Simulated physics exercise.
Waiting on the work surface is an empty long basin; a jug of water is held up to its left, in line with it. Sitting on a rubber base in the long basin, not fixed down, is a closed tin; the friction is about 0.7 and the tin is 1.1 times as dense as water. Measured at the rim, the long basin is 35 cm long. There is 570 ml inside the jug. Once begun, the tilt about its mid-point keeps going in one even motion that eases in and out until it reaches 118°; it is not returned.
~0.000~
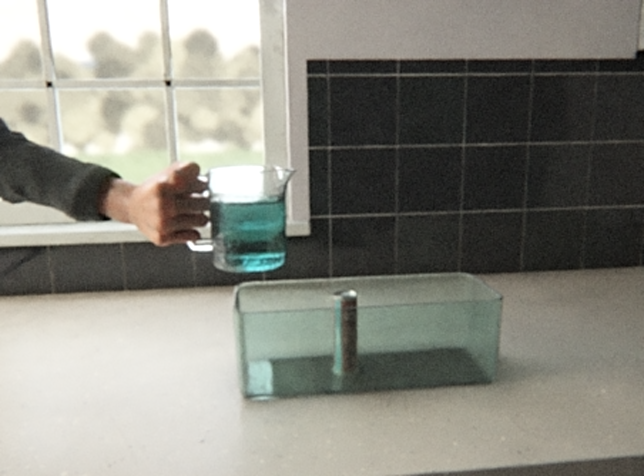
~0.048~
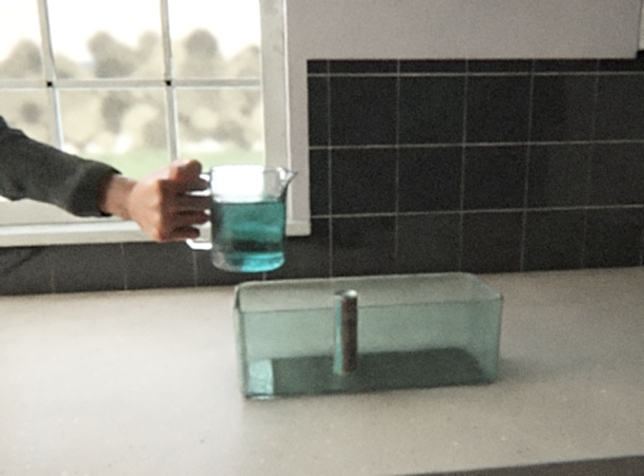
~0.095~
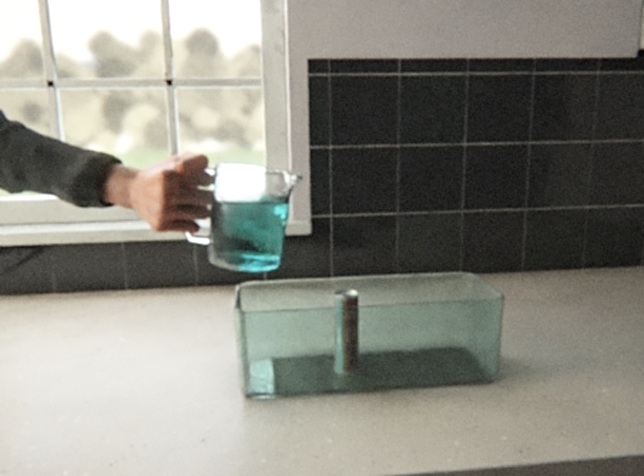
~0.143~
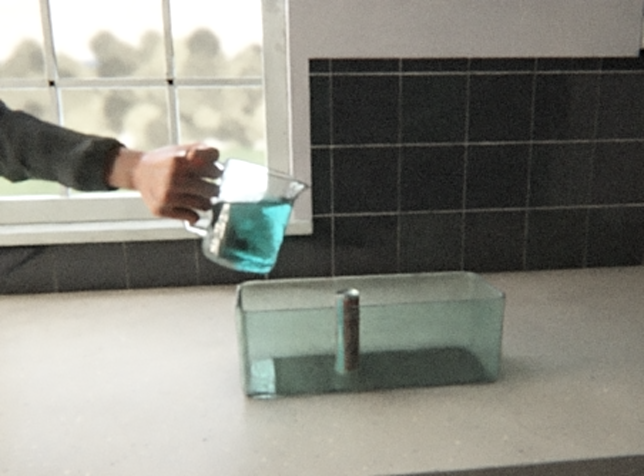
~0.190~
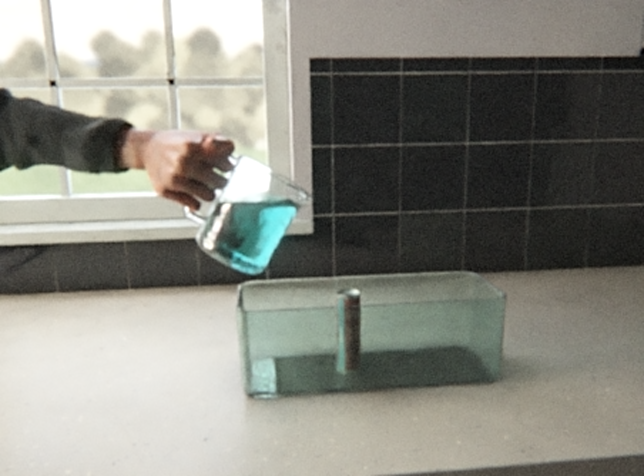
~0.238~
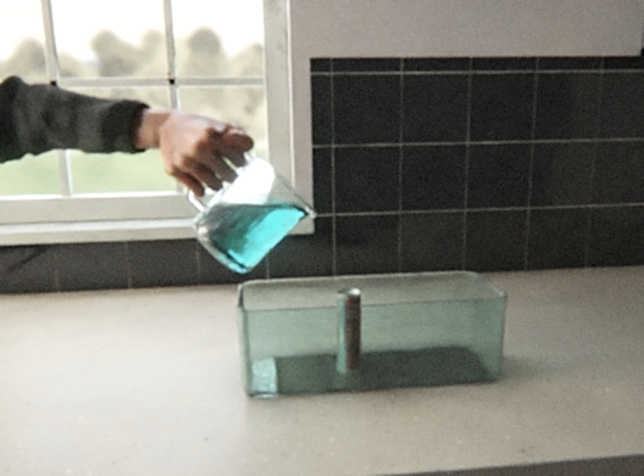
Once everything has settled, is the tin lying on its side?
Yes.
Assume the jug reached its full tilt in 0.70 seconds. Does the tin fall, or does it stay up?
With that tilt, the tin tips.
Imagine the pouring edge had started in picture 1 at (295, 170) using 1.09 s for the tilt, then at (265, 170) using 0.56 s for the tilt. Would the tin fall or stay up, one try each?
The tin overturns the first time and stays vertical the second time.
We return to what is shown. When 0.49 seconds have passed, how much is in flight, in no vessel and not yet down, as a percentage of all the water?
About 22 per cent.
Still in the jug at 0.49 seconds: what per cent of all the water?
Roughly 52 percent.
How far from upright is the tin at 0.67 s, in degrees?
Tilt: Around 5 degrees.
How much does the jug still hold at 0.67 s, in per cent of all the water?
Roughly 7 percent remains.
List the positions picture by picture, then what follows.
It leans 0°; its right rim is at (296, 169); the water meets the walls at (211, 199) and (283, 197); the long basin's rim runs from (235, 299) to (487, 287); the tin's top is at (345, 298), in the first picture.
It leans 2°; its right rim is at (298, 171); the water meets the walls at (212, 199) and (284, 197), in the second picture.
It leans 8°; its right rim is at (303, 176); the water meets the walls at (214, 198) and (287, 198), in the third picture.
It leans 18°; its right rim is at (310, 185); the water meets the walls at (215, 204) and (291, 198), in the fourth picture.
It leans 30°; its right rim is at (316, 198); the water meets the walls at (210, 214) and (298, 200), in the fifth picture.
It leans 45°; its right rim is at (318, 215); the water meets the walls at (200, 214) and (308, 206), in the sixth picture.
After 0.49 s the tilt is 113° and 51 per cent is still to pour; the tin stands where it began.
After 0.67 s the tilt is 118° and 7 per cent is still to pour; the tin stands 3 cm from where it began.
After 0.85 s the tilt is 118° and 0 per cent is still to pour; the tin leans 28°.
After 1.06 s the tilt is 118° and 0 per cent is still to pour; the tin lies on its side.
In the end the tin lies on its side.
